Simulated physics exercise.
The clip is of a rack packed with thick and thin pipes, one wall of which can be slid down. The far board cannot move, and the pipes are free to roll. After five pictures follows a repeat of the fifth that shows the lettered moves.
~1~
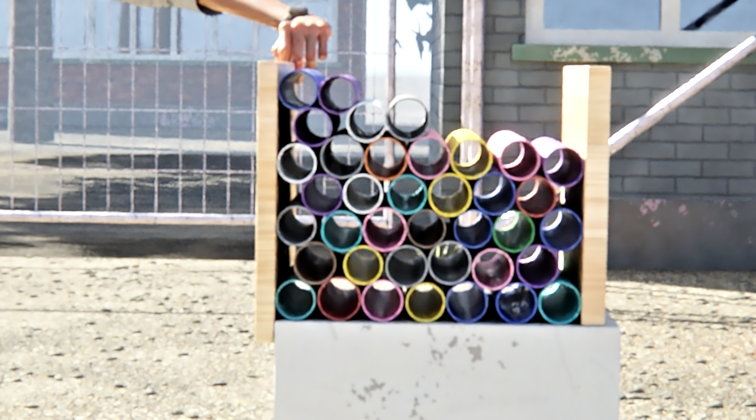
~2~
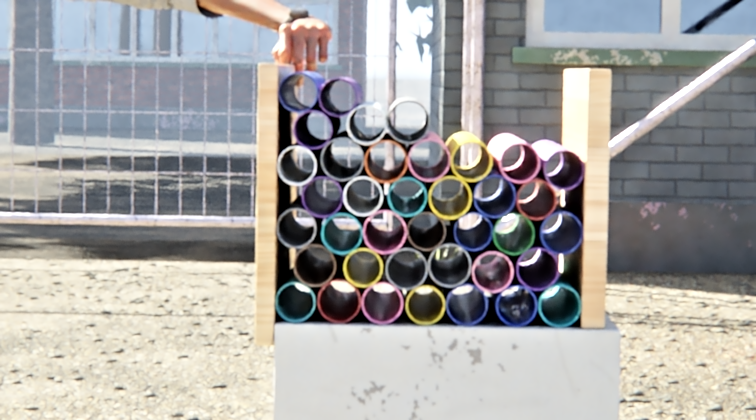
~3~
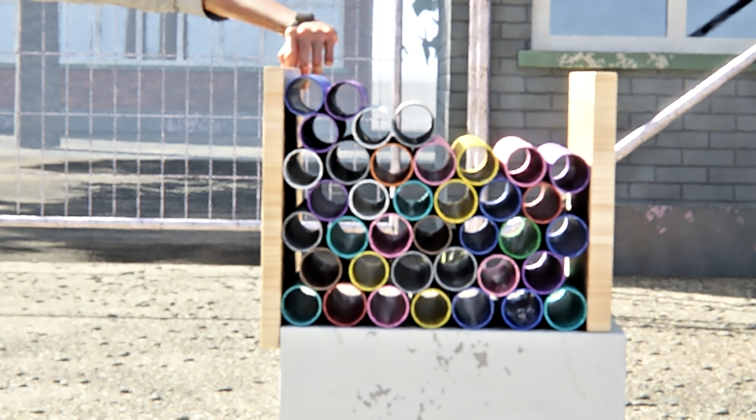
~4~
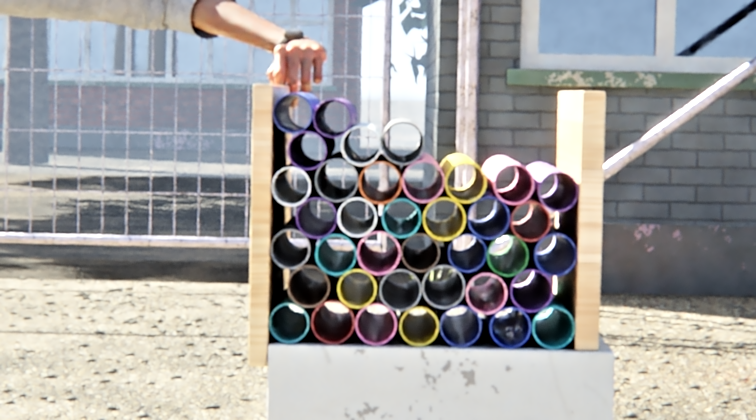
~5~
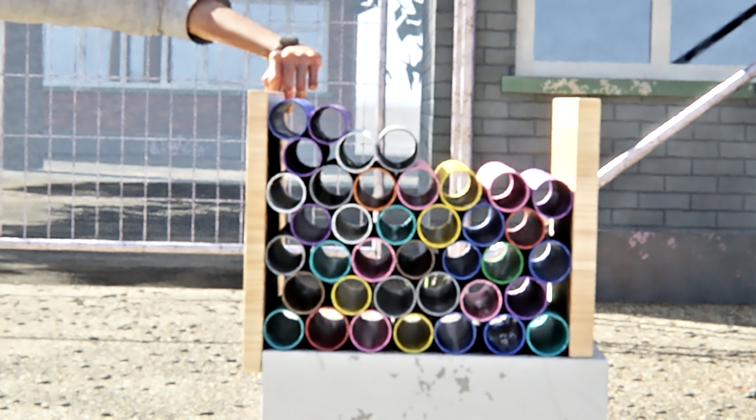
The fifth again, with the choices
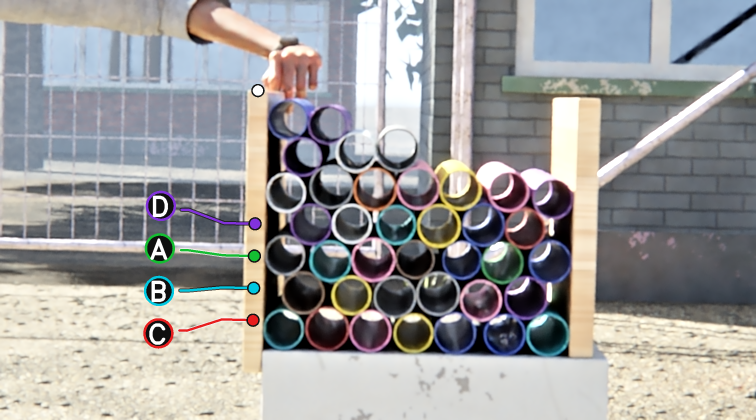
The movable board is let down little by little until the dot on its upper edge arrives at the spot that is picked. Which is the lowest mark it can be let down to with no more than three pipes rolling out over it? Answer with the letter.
Stop at D.
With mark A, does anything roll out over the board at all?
Yes.
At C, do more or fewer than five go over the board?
More than five.
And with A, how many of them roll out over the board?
The count is four.
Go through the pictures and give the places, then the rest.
The first frame shows a grey pipe (408, 119); side board (278, 192); a turquoise pipe (296, 300).
The second frame shows a turquoise pipe (296, 302); a blue pipe (517, 306).
The third frame shows a grey pipe (303, 231); a purple pipe (544, 273).
The fourth frame shows a white pipe (357, 217); a yellow pipe (444, 219).
The fifth frame shows a red pipe (525, 229); a grey pipe (398, 150); side board (267, 221).
On the marked copy, A at (254, 256); B at (254, 288); C at (253, 320); D at (255, 224); the white dot at (258, 90).
Taking D. A third of the way, top of the board (266, 154).
Two thirds of the way, top of the board (265, 222).
When it is over, top of the board (265, 224), one out over the board.
As for the rest, A four out over the board; B more than three out over the board; C more than three out over the board.
